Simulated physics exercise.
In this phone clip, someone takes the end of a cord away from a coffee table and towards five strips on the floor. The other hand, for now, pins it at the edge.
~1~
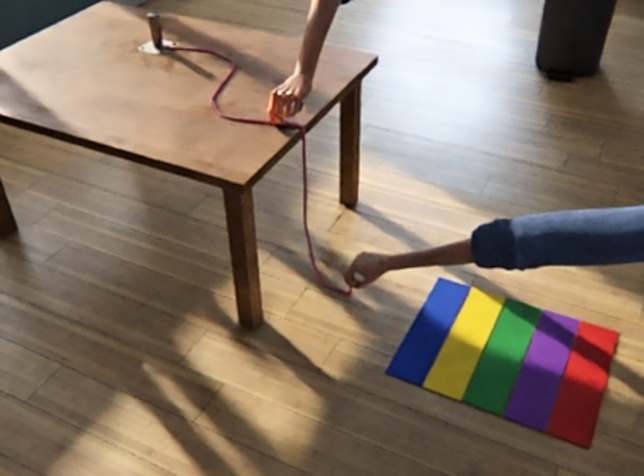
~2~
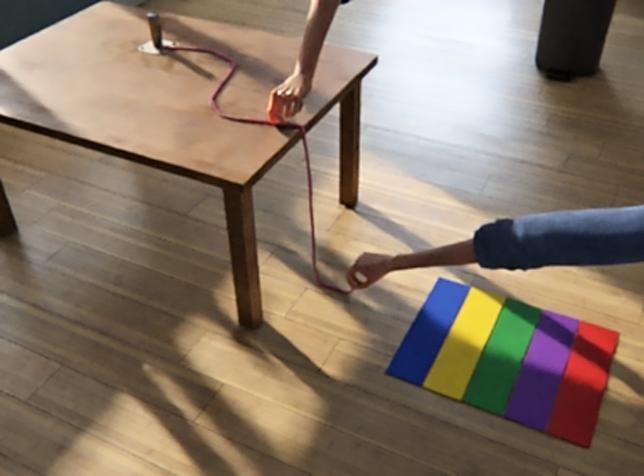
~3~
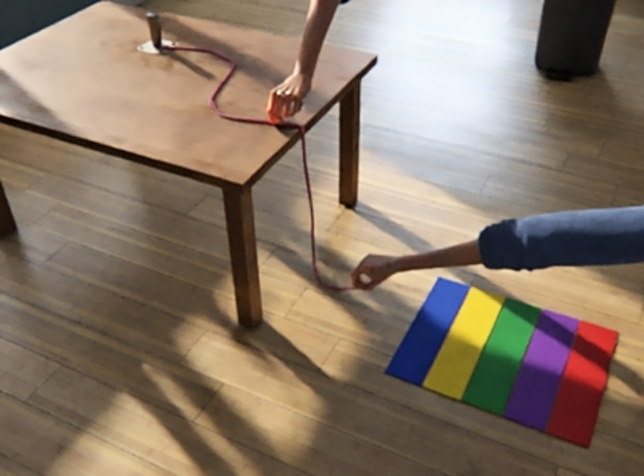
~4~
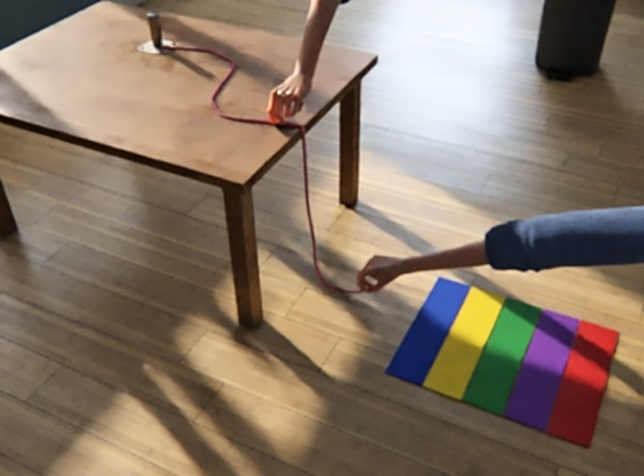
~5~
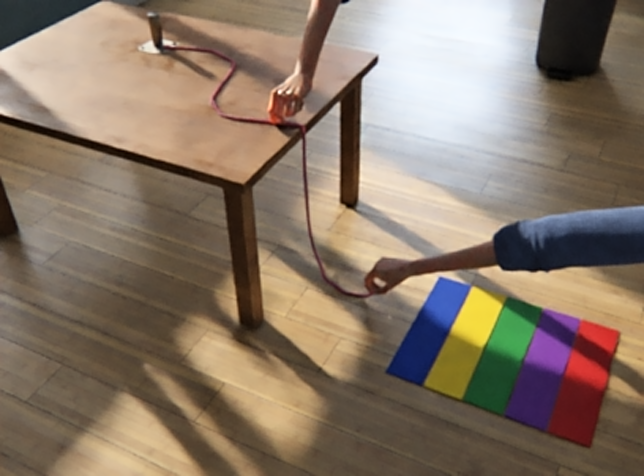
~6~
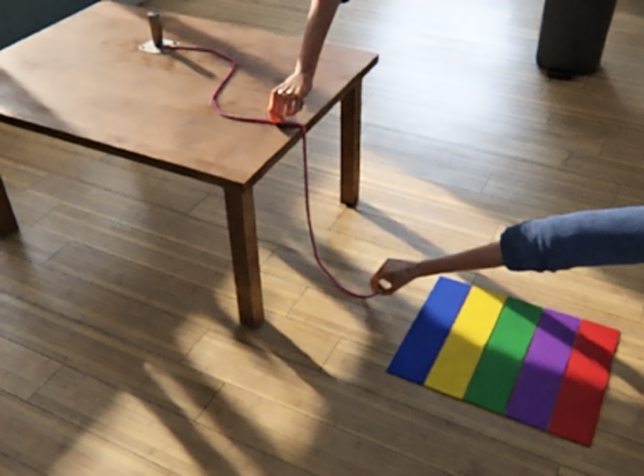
A hand slowly draws a red cord's end slightly right while another pins it at the table edge.
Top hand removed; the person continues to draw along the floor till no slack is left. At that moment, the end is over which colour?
Over purple.
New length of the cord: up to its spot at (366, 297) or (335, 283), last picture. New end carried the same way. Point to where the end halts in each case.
The pixels are close to (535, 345) and (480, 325), one per try.
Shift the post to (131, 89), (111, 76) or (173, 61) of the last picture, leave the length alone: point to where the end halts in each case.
Estimated pixels per try: (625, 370); (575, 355); (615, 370).
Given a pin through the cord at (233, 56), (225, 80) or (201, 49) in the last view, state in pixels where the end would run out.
They end up at (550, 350), (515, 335) and (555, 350).
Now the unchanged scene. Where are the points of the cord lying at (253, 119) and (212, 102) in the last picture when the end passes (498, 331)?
One lands at (311, 138), the other at (276, 104).
Soon after, end near (498, 331); over green.
Then, end near (536, 343); over purple.
At full stretch, end near (558, 351); over purple. It gets as far as the purple strip.
